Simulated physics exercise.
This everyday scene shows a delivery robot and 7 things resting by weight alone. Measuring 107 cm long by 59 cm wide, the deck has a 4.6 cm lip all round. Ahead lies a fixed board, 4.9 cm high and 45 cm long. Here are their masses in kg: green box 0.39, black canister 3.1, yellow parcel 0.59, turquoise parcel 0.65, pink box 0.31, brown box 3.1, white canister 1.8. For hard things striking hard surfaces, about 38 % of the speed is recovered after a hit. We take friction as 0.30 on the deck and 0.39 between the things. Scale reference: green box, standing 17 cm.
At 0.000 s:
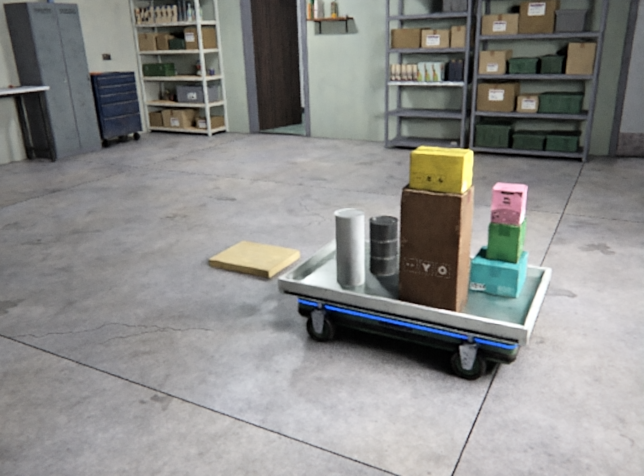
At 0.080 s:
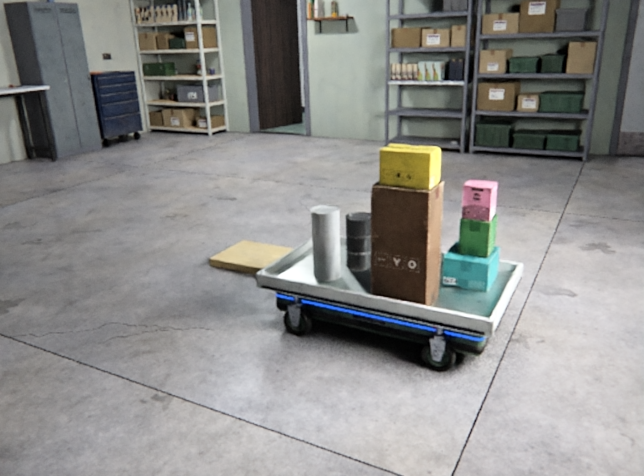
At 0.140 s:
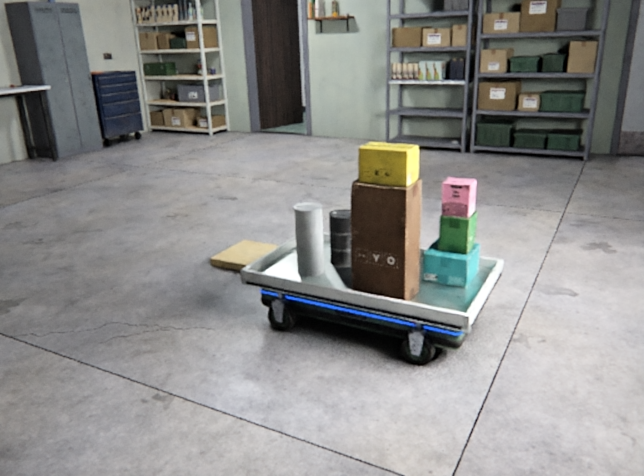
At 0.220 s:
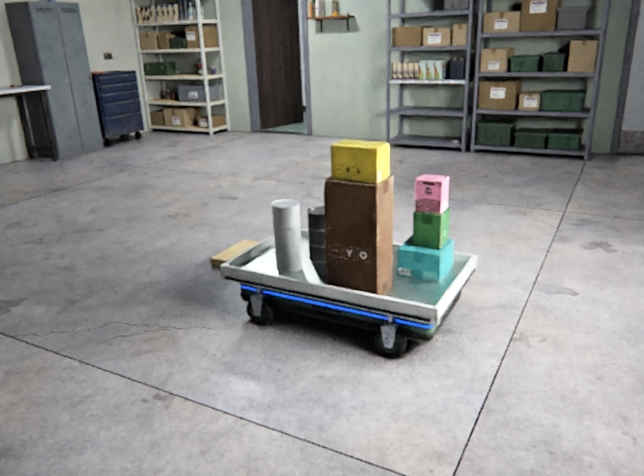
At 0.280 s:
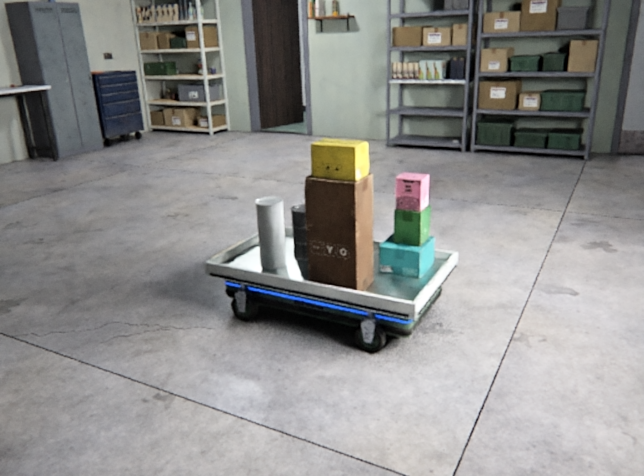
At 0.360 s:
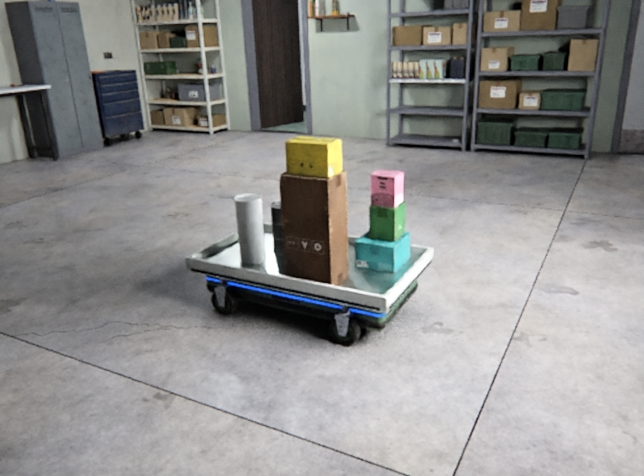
The video shows a low wheeled cart carrying stacked yellow, brown, pink, green and turquoise boxes and two canisters as it moves steadily leftward across a concrete floor, gradually blocking a flat tan board behind it from view.
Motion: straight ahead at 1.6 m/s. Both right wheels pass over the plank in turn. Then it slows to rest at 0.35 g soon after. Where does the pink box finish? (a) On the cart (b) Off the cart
The answer is a.
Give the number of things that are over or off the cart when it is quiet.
It adds up to 2.
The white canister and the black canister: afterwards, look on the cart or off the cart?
The white canister winds up out of bounds; the black canister stays within bounds.
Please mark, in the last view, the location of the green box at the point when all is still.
Near (113, 185).
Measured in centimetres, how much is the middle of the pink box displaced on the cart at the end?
Displacement: Approx. 70 cm.
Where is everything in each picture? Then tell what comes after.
In the first picture, 0 cm covered; pink box (509, 204); green box (506, 238).
In the second picture, 13 cm covered; yellow parcel (410, 166); turquoise parcel (471, 266).
In the third picture, 22 cm covered; brown box (386, 240); white canister (309, 240).
In the fourth picture, 35 cm covered; green box (431, 226); black canister (322, 234).
In the fifth picture, 45 cm covered; yellow parcel (340, 159); turquoise parcel (407, 254).
In the sixth picture, 58 cm covered; pink box (387, 188); brown box (315, 228).
Around 0.76 s, 122 cm covered; pink box shifted 6 cm near (276, 180); white canister at 29° to upright; black canister at 21° to upright.
Around 1.06 s, 170 cm covered; pink box at 25° to upright near (192, 145); white canister on its side; green box at 8° to upright.
Around 1.46 s, 226 cm covered; white canister now off the cart; pink box on its side near (107, 193); green box at 22° to upright.
Around 1.86 s, 238 cm covered, stopped; pink box upside down near (70, 204); black canister shifted 13 cm; yellow parcel shifted 13 cm.
Finally (2.7 s), off the cart, white canister; on their side or leaning hard on the cart, pink box; not toppled but over 10 cm from the start, black canister, yellow parcel and turquoise parcel; the other 2 still in place (within 10 cm). Final places as that camera would see them, pink box near (45, 207).
